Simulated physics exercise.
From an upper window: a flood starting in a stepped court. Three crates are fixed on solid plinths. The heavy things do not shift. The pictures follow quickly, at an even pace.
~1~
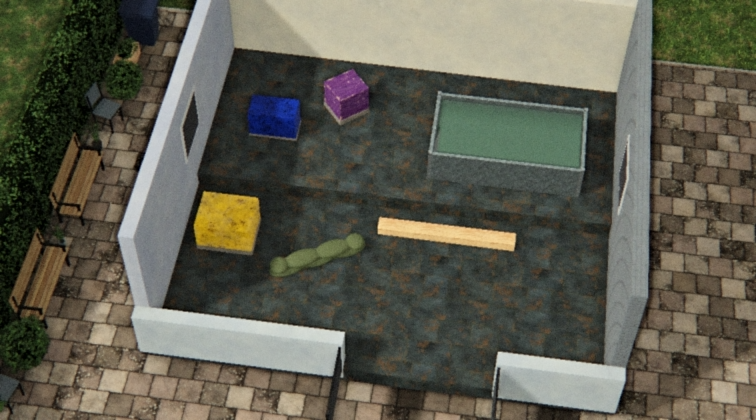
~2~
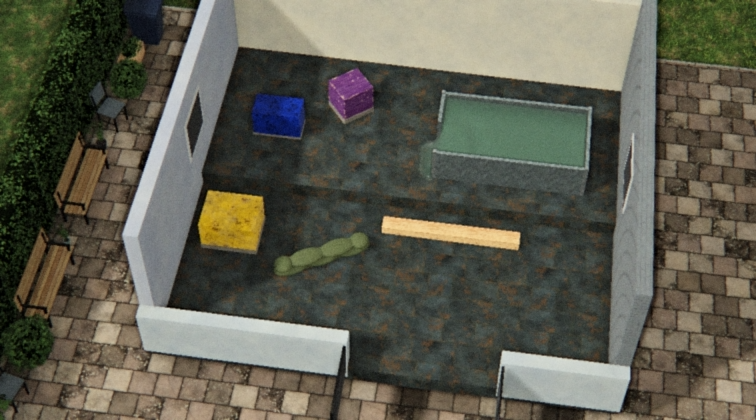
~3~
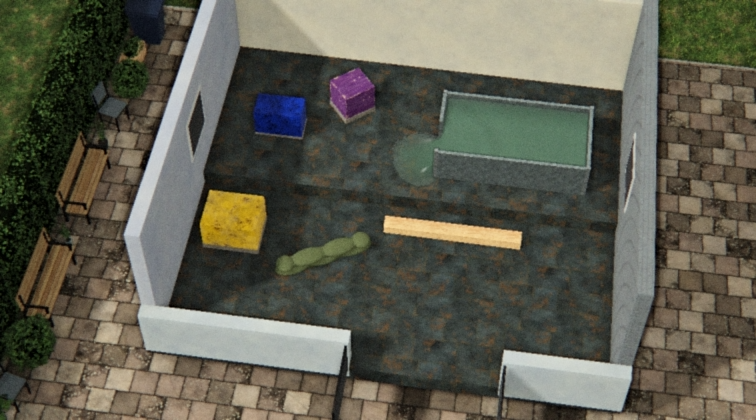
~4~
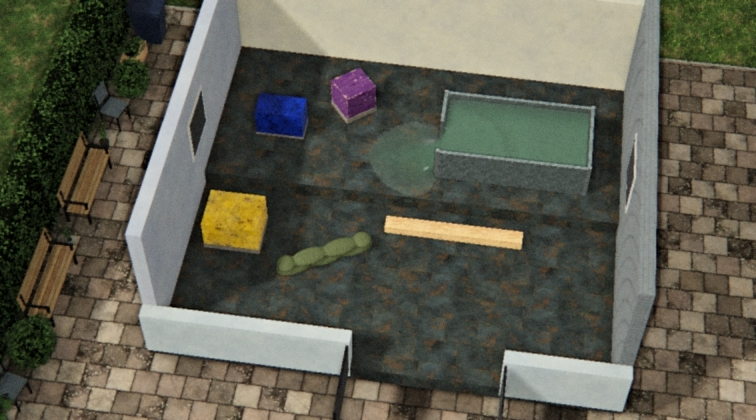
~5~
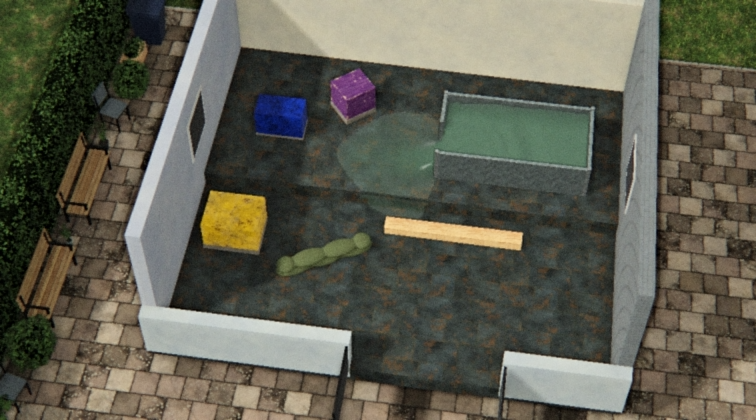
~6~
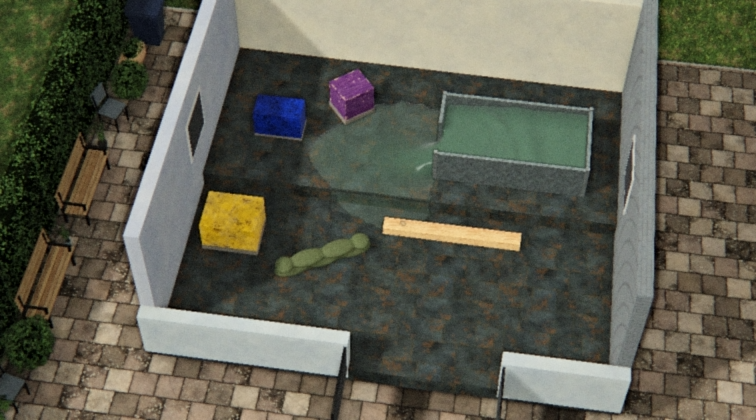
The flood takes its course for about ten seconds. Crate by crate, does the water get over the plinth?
One by one: The blue crate is wetted; the purple crate is wetted; the yellow crate is wetted.
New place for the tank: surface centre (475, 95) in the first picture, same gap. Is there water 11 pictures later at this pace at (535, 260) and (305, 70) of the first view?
In turn: Dry, under water.
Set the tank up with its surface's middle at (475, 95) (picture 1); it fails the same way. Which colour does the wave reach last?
That is the yellow one.
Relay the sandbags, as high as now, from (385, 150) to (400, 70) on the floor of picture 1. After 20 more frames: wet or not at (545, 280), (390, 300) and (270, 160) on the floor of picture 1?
In turn: No water, dry, covered.
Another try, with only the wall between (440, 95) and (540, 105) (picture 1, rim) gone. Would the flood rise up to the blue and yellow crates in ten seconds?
In short: The blue crate is soaked, the yellow crate is wetted.
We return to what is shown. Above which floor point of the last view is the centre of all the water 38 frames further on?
Close to (380, 179).
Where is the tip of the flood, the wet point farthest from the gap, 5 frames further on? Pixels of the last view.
Roughly at (215, 167).
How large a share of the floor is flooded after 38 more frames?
Near 60 in a hundred.
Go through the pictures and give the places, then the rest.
Still water in the tank at (509, 134), in the first picture.
The front is at (428, 177), out from the gap at (438, 154), in the second picture.
Water pours out at (439, 154) and has run to (397, 150), in the third picture.
Water pours out at (440, 155) and has run to (372, 154), in the fourth picture.
The front is at (341, 158), out from the gap at (440, 155), in the fifth picture.
The front is at (314, 156), out from the gap at (439, 155), in the sixth picture.
A moment on, water covers 20 % of the floor; the blue crate water round its plinth, the purple crate water round its plinth, the yellow crate water round its plinth.
Next, water covers 30 % of the floor; the blue crate water round its plinth, the purple crate water round its plinth, the yellow crate water round its plinth.
Then, water covers 45 % of the floor; the blue crate water round its plinth, the purple crate water round its plinth, the yellow crate water round its plinth.
Later, water covers 60 % of the floor; the blue crate water round its plinth, the purple crate water round its plinth, the yellow crate water round its plinth.
In the end, water covers 90 % of the floor; the blue crate was topped, the purple crate was topped, the yellow crate was topped.
